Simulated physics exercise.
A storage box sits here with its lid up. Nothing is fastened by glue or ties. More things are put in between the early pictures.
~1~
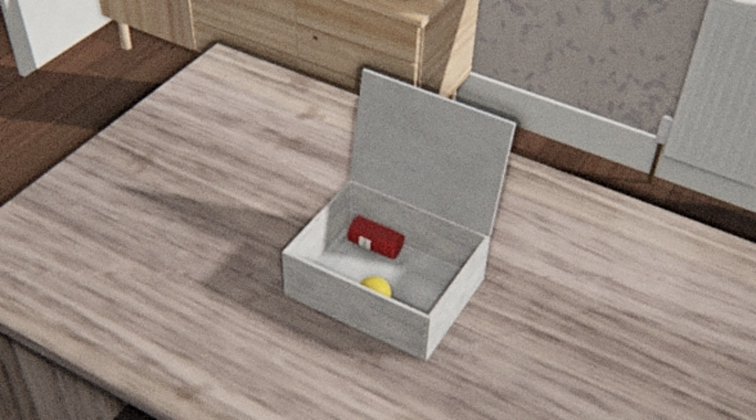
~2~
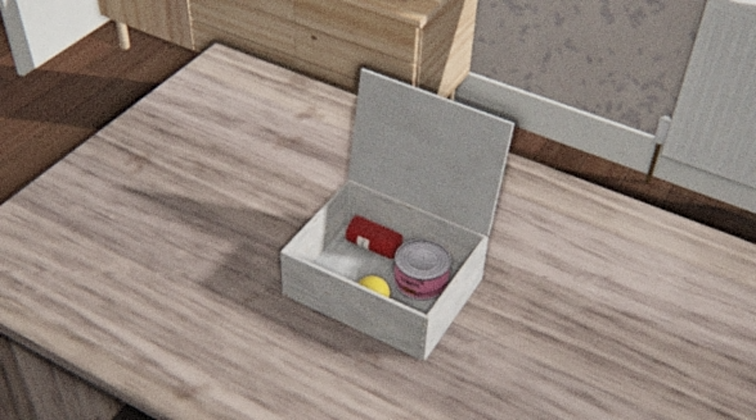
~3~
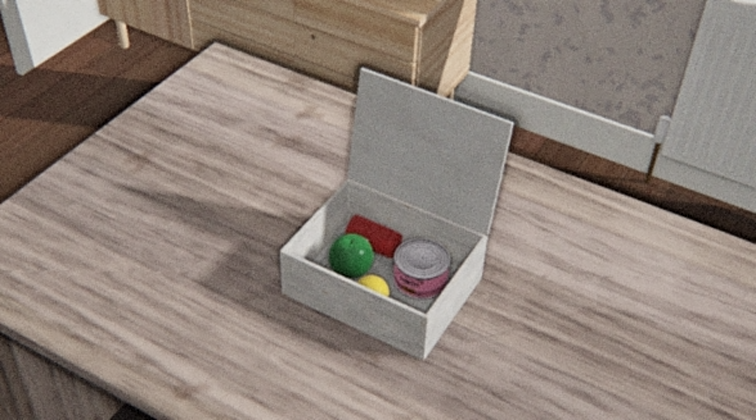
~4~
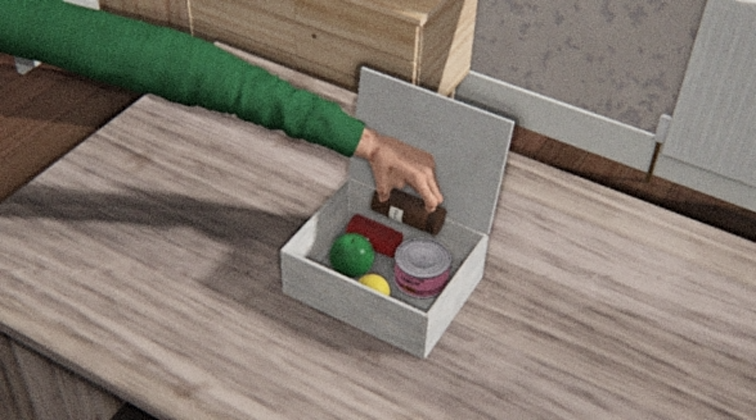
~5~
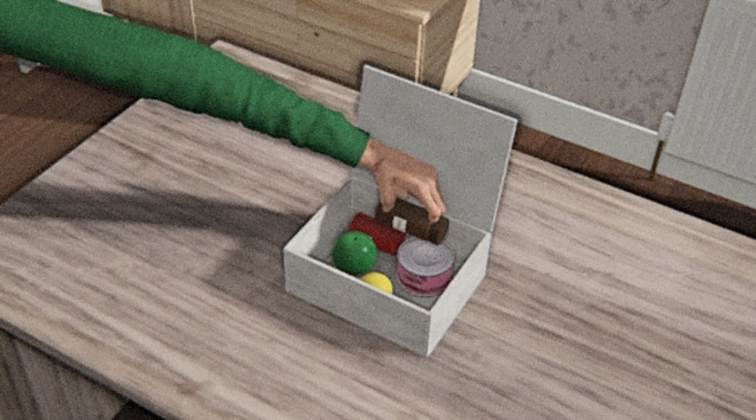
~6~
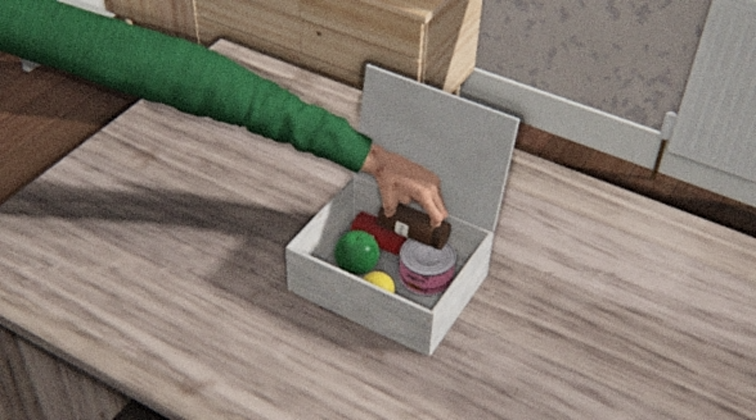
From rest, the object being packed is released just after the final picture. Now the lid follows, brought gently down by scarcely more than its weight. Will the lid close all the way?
No.
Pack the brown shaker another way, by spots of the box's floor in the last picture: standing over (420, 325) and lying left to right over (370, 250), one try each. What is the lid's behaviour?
Lid: First try open, second try closed.
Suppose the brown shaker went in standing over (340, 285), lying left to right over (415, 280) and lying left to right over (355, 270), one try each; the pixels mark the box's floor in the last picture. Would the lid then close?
Attempt one, it is left gaping; attempt two, it is left gaping; attempt three, it settles down.
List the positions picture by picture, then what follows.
In the first frame, the last thing is not in view yet; red shaker (376, 238).
In the second frame, the last thing is not in view yet.
In the third frame, the last thing is not in view yet; red shaker (374, 237).
In the fourth frame, on its way; brown shaker (409, 210).
In the fifth frame, on its way; brown shaker (412, 219); red shaker (377, 234).
In the sixth frame, put in, still held; brown shaker (414, 225).
Then, 1.30 s later than the last frame, lid 78° above the rim.
Then, 1.80 s later than the last frame, lid 42° above the rim.
When it is over, lid 17° above the rim; all 5 as before. End places, in pixels of the last picture, brown shaker near (416, 223).
